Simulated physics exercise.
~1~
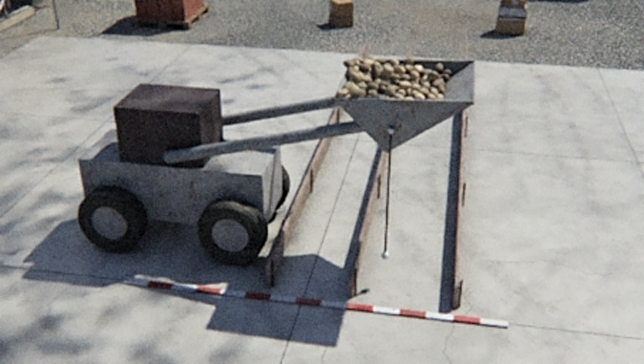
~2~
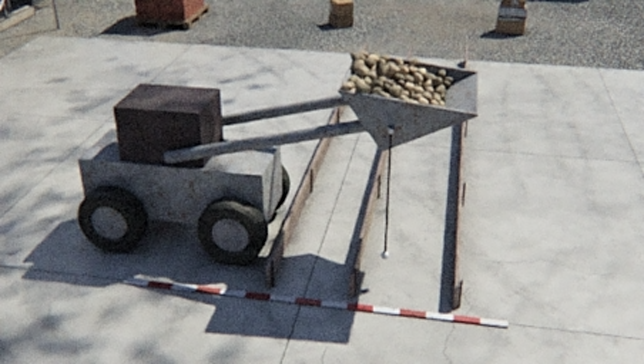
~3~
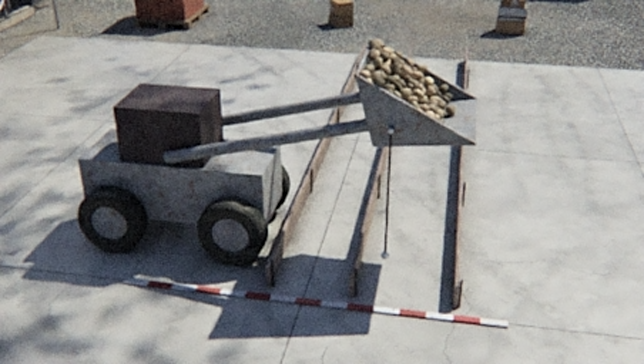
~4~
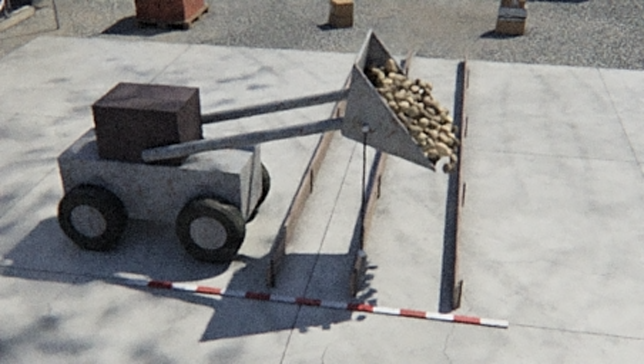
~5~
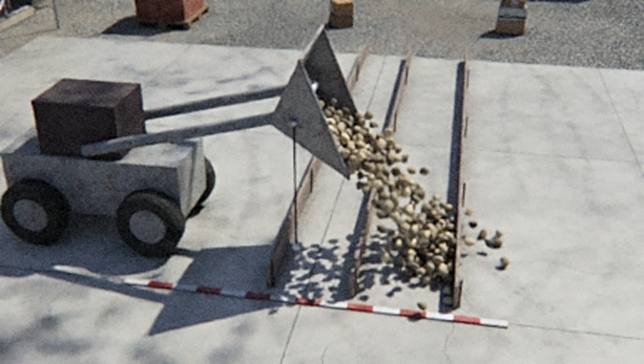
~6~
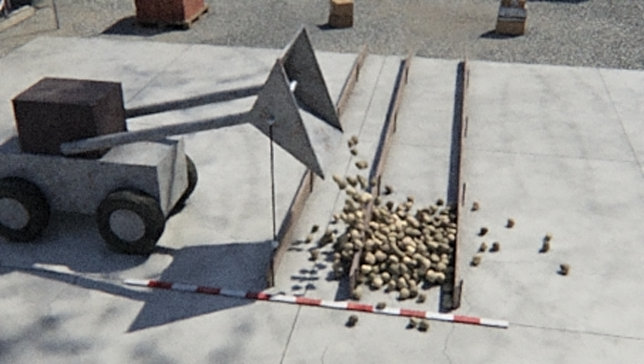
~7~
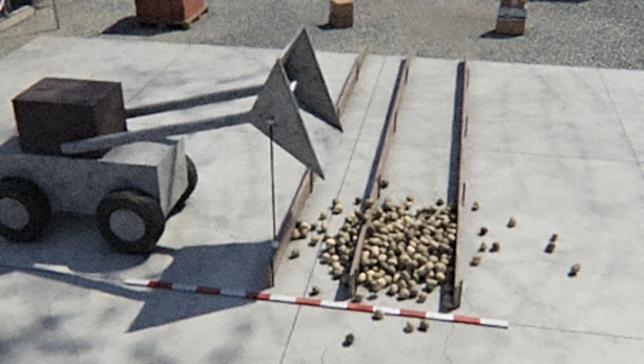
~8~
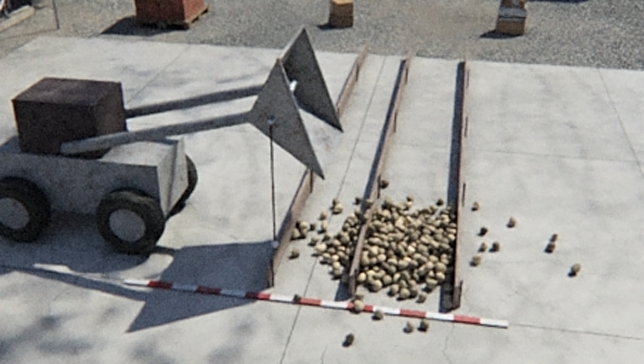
Wheeled loader tipping its bucket and backing left, spilling cobbles between low planks, most settling in a heap, a few rolling beyond.
